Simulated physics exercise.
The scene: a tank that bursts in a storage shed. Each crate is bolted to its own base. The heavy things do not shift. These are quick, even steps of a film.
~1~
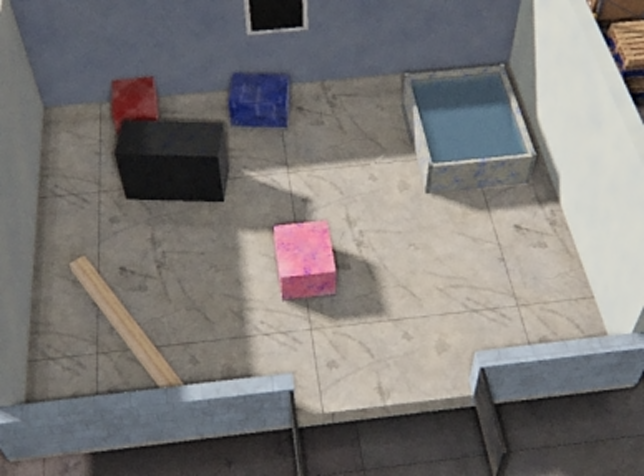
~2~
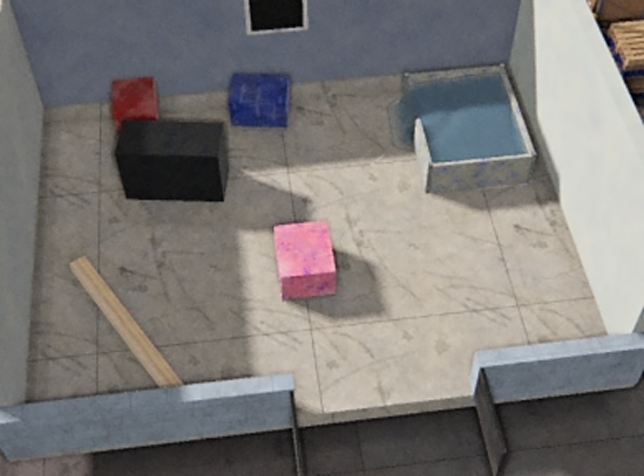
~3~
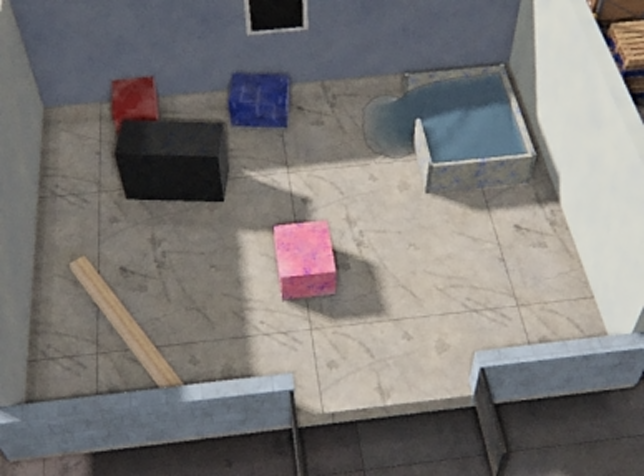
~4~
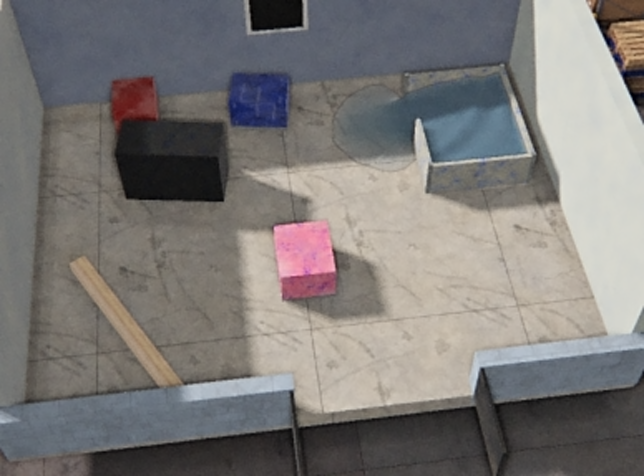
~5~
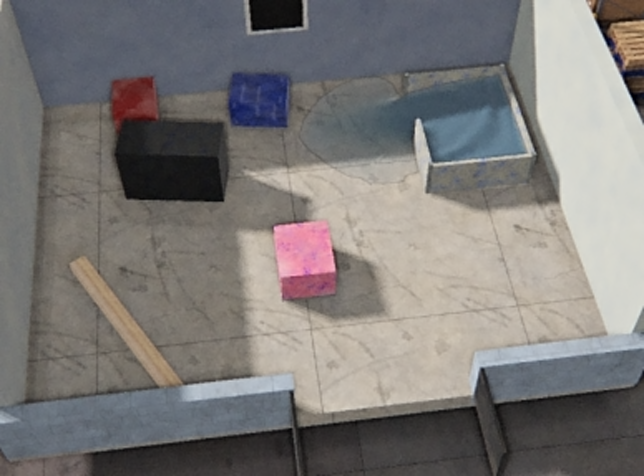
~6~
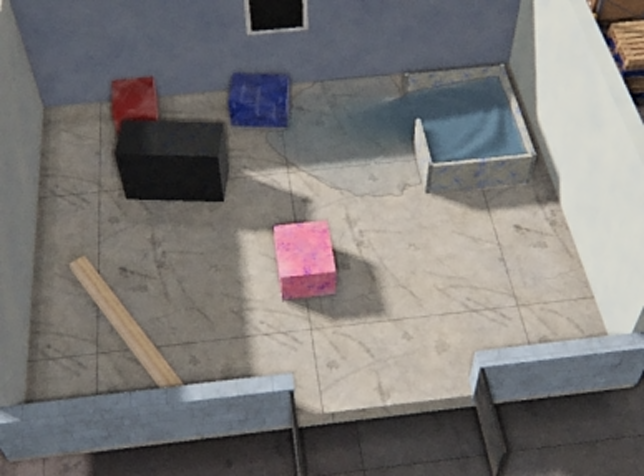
At first, a tank of blue water stands whole in the upper right corner of a shed, with red, blue, black and pink blocks and a plank on the floor. Then its left side opens, and water pours out leftward, spreading across the floor in a widening, thinning puddle toward the blue block.
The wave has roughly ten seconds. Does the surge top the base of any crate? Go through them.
In the end: The pink crate is wetted; the blue crate is wetted; the red crate is wetted.
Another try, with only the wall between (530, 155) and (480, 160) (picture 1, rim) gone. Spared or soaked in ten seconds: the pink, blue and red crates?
One by one: The pink crate is topped; the blue crate remains dry; the red crate keeps dry.
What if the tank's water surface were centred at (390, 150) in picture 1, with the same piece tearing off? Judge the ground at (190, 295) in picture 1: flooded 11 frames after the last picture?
At that place: Covered.
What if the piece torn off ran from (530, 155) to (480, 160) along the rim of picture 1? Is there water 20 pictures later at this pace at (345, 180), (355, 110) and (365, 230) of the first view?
One after the other: Free of water, free of water, no water.
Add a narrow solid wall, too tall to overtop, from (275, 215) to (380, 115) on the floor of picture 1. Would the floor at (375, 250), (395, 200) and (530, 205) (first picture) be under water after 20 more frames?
One after the other: Wet, covered, not flooded.
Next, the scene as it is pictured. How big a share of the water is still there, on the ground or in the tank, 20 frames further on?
About 100 per cent.
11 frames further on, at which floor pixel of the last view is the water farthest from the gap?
I would point to (75, 167).
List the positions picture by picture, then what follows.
The tank at (467, 117) is whole and still, in the first frame.
Water pours out at (413, 116) and has run to (396, 104), in the second frame.
The front is at (378, 100), out from the gap at (413, 117), in the third frame.
Water pours out at (413, 118) and has run to (339, 140), in the fourth frame.
The front is at (306, 138), out from the gap at (413, 118), in the fifth frame.
The front is at (273, 136), out from the gap at (413, 117), in the sixth frame.
A moment on, water covers 15 % of the floor; the pink crate not reached, the blue crate water round its plinth, the red crate not reached.
Next, water covers 25 % of the floor; the pink crate water round its plinth, the blue crate water round its plinth, the red crate water round its plinth.
Then, water covers 40 % of the floor; the pink crate water round its plinth, the blue crate water round its plinth, the red crate water round its plinth.
Later, water covers 55 % of the floor; the pink crate water round its plinth, the blue crate water round its plinth, the red crate water round its plinth.
In the end, water covers 85 % of the floor; the pink crate was topped, the blue crate was topped, the red crate was topped.
